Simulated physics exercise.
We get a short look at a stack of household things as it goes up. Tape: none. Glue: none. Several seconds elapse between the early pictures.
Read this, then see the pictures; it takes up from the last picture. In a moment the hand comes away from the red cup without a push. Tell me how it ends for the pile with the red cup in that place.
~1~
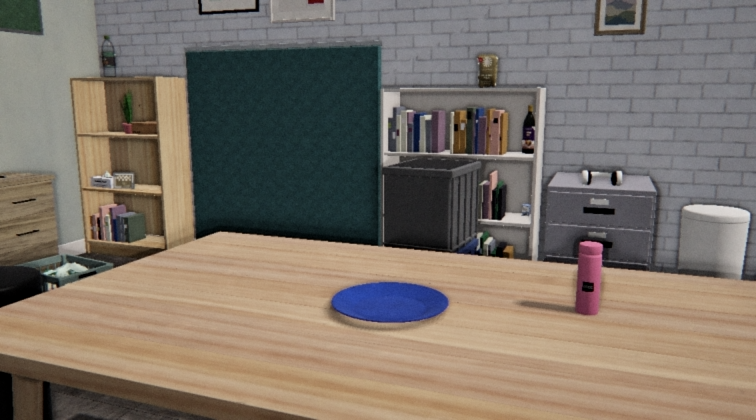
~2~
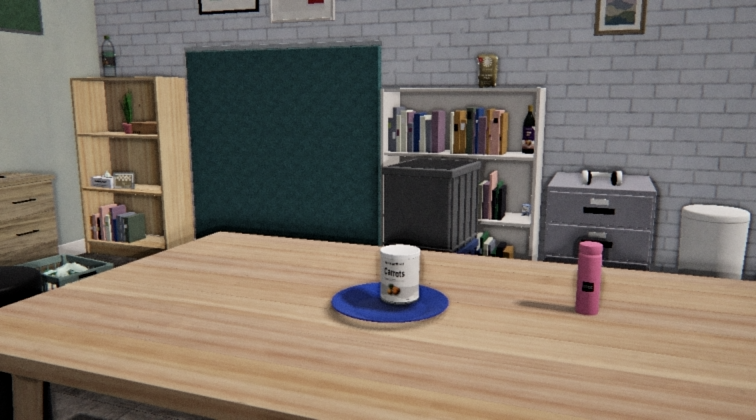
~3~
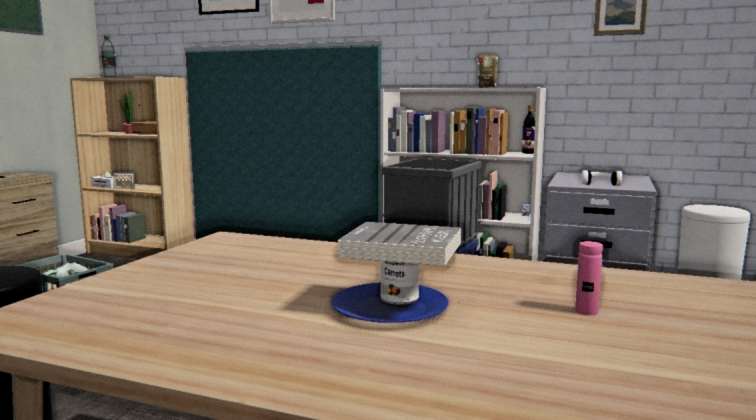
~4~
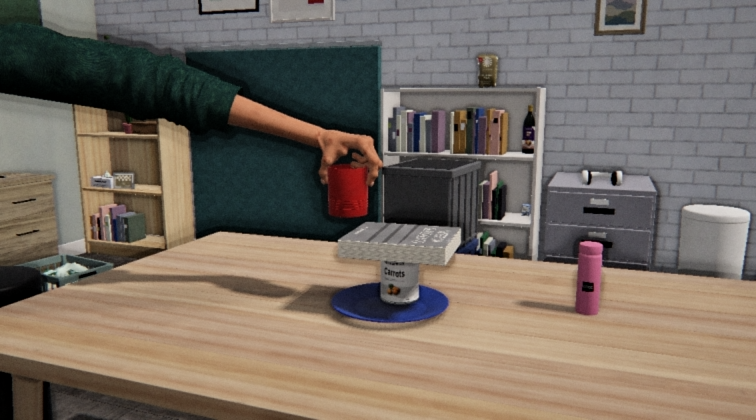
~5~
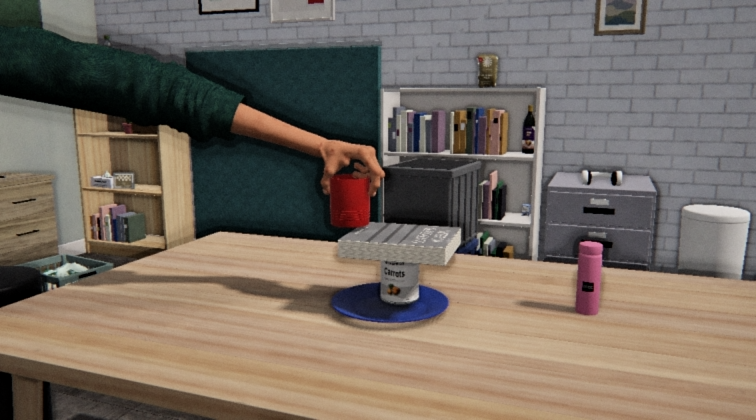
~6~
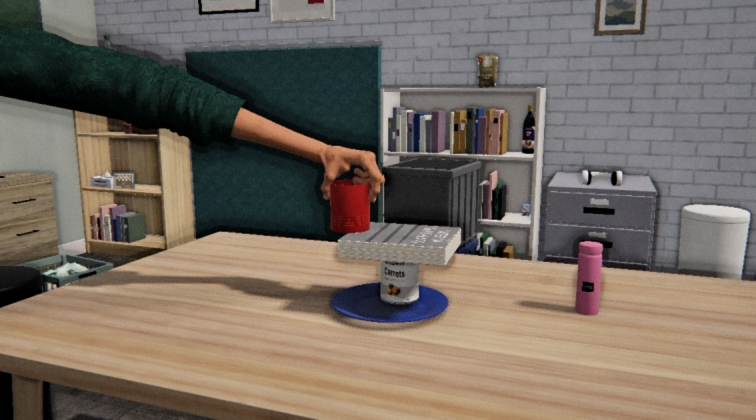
It is going to lose a part.
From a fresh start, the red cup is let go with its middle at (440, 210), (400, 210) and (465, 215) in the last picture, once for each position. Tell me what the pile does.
Stays standing, stays standing, topples over.
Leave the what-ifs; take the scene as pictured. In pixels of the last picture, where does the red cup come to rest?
It ends up close to (322, 274).
Then, 0.40 s on from there, red cup now fallen.
Then, 0.50 s on from there, things are still on the move.
Then, 1.20 s on from there, nothing new.
In the end, fallen, red cup; the other 4 unmoved. At the end, from the last picture's camera, red cup near (322, 274). The pile loses its balance.
